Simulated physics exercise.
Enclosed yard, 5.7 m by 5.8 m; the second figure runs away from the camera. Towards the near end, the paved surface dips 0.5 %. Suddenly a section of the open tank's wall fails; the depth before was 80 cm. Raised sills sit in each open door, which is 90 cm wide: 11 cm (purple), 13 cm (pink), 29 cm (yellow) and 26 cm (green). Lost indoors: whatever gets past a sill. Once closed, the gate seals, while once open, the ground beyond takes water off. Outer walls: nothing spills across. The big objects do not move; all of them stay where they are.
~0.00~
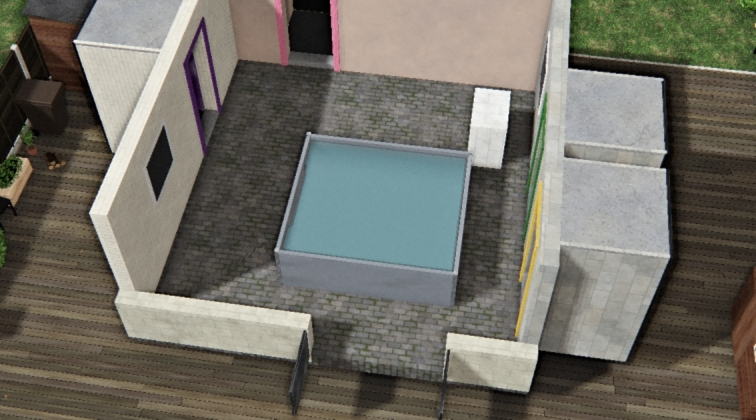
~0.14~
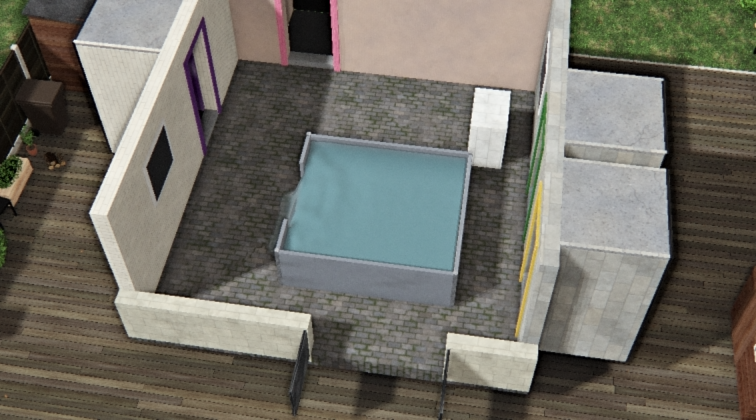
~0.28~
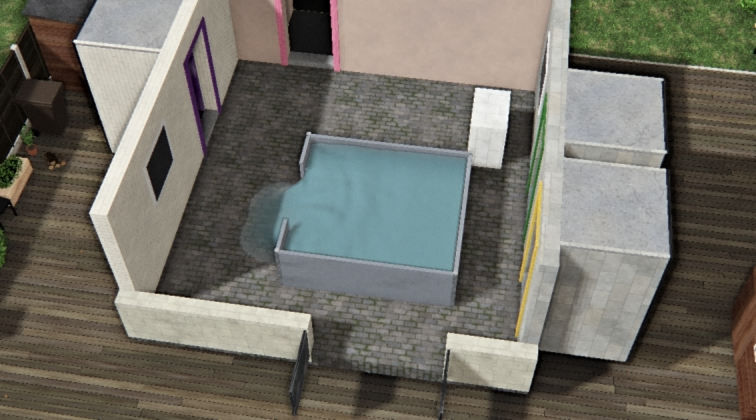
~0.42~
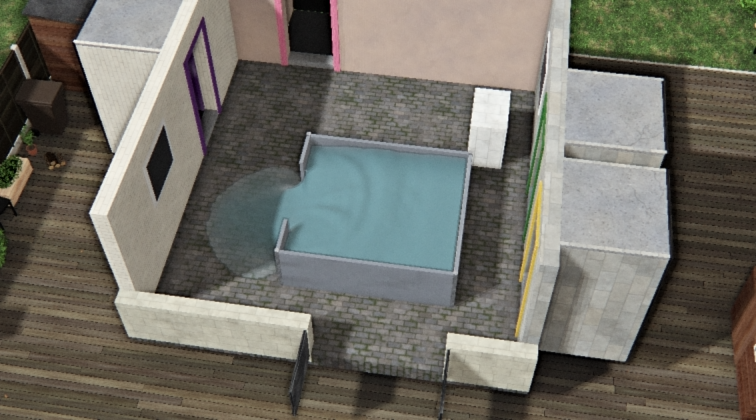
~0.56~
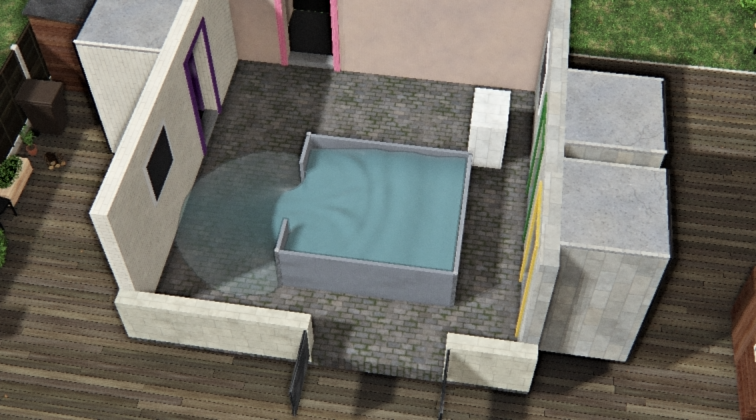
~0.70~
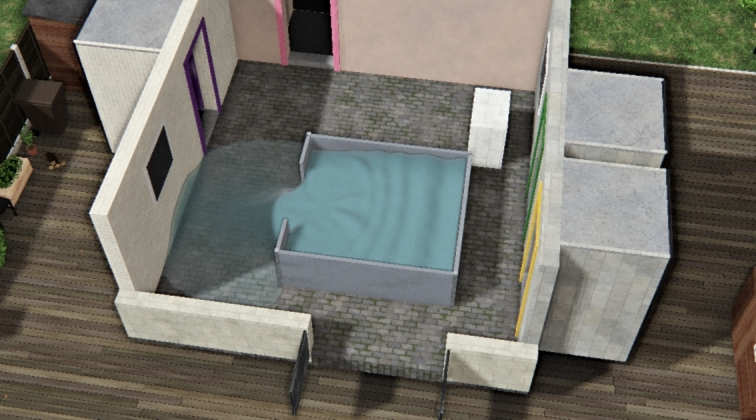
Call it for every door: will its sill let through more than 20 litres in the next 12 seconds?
Purple door - it will, pink door - it will, yellow door - it will not, green door - it will not.
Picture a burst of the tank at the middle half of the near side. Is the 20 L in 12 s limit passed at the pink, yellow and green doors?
Note: Pink short of the mark, yellow short of the mark, green short of the mark.
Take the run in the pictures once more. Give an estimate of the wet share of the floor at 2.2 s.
Close to 40 in a hundred.
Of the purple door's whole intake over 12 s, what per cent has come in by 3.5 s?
Some 60 per cent by then.
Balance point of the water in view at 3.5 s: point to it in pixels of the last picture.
At roughly (319, 218).
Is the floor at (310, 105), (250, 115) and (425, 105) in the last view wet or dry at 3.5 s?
In that order: Flooded, under water, flooded.
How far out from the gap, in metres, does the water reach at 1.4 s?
Some 3.6 m out.
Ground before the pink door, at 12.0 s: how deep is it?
Reading: Close to 10.5 cm.
After 1.4 s water covers 25 % of the floor and is deepest (58 cm) near (147, 317); purple door 20 cm at the sill, 2 L in, pink door not reached, yellow door not reached, green door not reached.
After 2.2 s water covers 40 % of the floor and is deepest (55 cm) near (147, 317); purple door 21 cm at the sill, 29 L in, pink door 10 cm at the sill, 0 L in, yellow door not reached, green door not reached.
After 3.5 s water covers 70 % of the floor and is deepest (40 cm) near (508, 367); purple door 16 cm at the sill, 65 L in, pink door 22 cm at the sill, 23 L in, yellow door 14 cm at the sill, 0 L in, green door not reached.
After 7.0 s water covers 95 % of the floor and is deepest (24 cm) near (507, 126); purple door 11 cm at the sill, 89 L in, pink door 17 cm at the sill, 84 L in, yellow door 16 cm at the sill, 0 L in, green door 18 cm at the sill, 0 L in.
After 12.0 s water covers 100 % of the floor and is deepest (20 cm) near (512, 315); purple door 16 cm at the sill, 113 L in, pink door 10 cm at the sill, 94 L in, yellow door 19 cm at the sill, 0 L in, green door 17 cm at the sill, 0 L in.
